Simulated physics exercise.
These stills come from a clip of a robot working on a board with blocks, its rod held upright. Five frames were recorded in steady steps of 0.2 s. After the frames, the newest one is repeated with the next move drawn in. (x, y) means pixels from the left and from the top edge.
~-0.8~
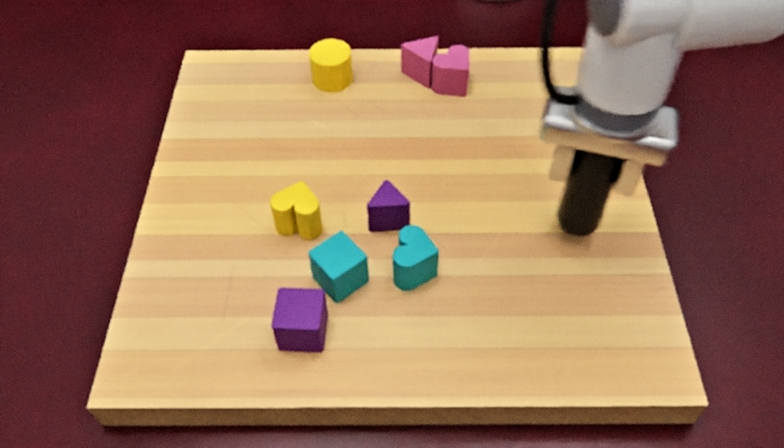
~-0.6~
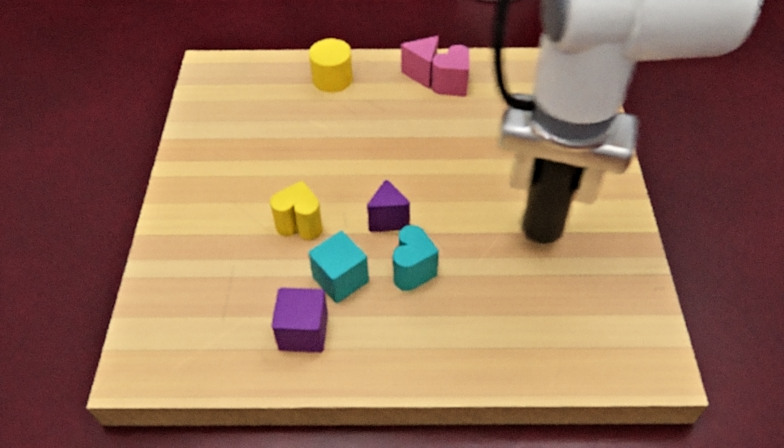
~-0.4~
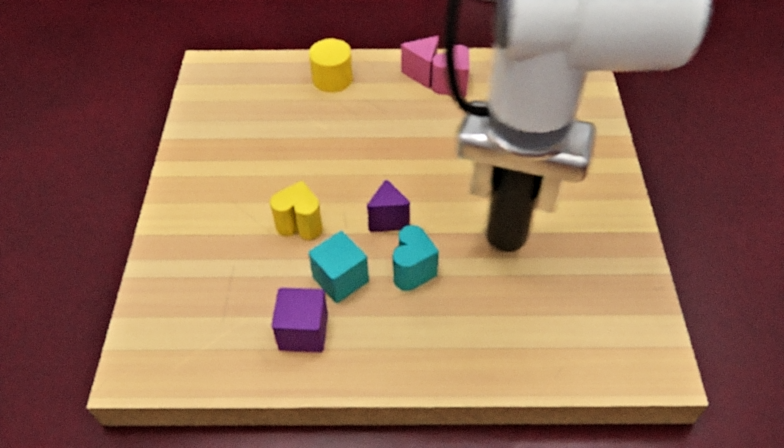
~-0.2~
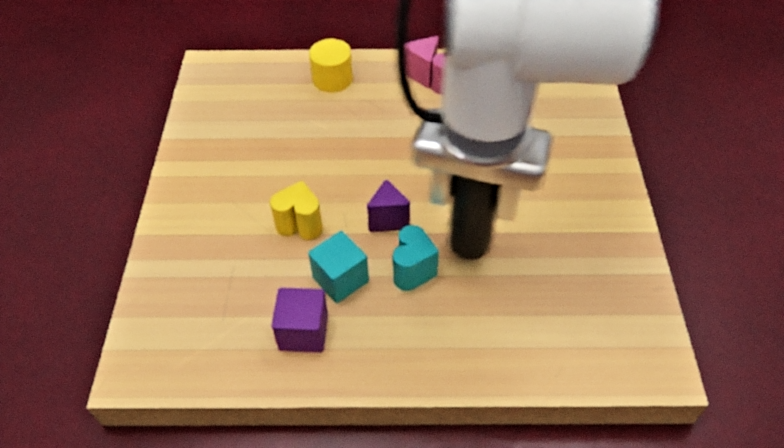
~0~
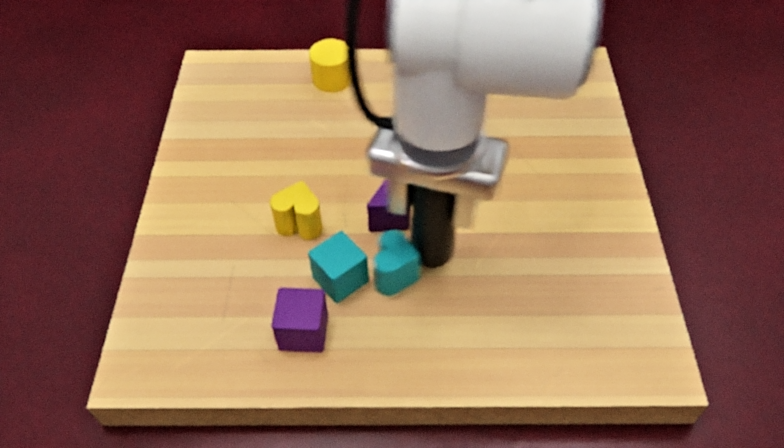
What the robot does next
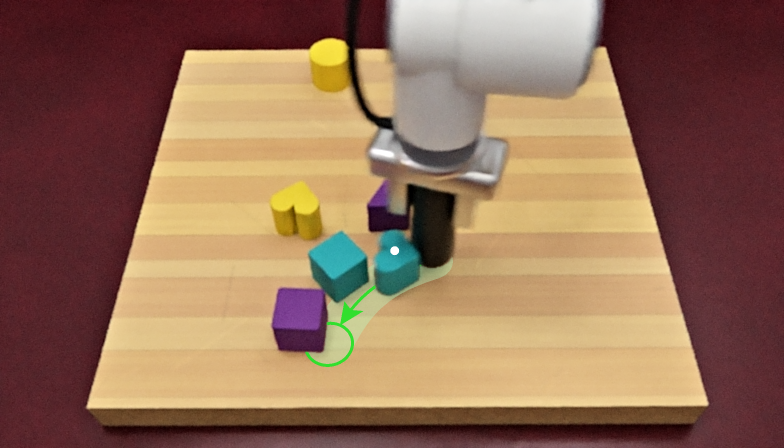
The footage shows a robot arm with a dark rod moving left across a wooden board of colored blocks, reaching the turquoise heart-shaped block and nudging it slightly left toward the turquoise cube while the other blocks stay still.
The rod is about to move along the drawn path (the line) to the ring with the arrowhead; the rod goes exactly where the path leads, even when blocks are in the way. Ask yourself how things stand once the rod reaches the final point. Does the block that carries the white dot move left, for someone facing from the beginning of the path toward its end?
Short answer: No.
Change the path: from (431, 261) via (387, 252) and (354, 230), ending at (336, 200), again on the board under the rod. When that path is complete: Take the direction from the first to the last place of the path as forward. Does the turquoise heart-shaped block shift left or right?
Sideways, to the left.
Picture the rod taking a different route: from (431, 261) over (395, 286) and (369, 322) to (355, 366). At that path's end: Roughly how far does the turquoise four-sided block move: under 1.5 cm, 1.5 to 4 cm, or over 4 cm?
Band: 1.5 to 4 cm.
Path on the board, from (431, 261) through (389, 278) and (354, 306) to (329, 344); the dot is on the turquoise heart-shaped block.
What follows on the original path. One third of the way, rod at (388, 268); turquoise four-sided block at (310, 258), turned 30° clockwise; turquoise heart-shaped block at (350, 272).
Two thirds of the way, rod at (353, 296); purple four-sided block at (265, 320), turned 45° anticlockwise; turquoise four-sided block at (287, 258), turned 65° clockwise; turquoise heart-shaped block at (307, 290), turned 35° clockwise.
At the end, rod at (327, 334); purple four-sided block at (246, 327), turned 75° anticlockwise; turquoise four-sided block at (284, 260), turned 70° clockwise; purple three-sided block in place; turquoise heart-shaped block at (287, 298), turned 70° clockwise.
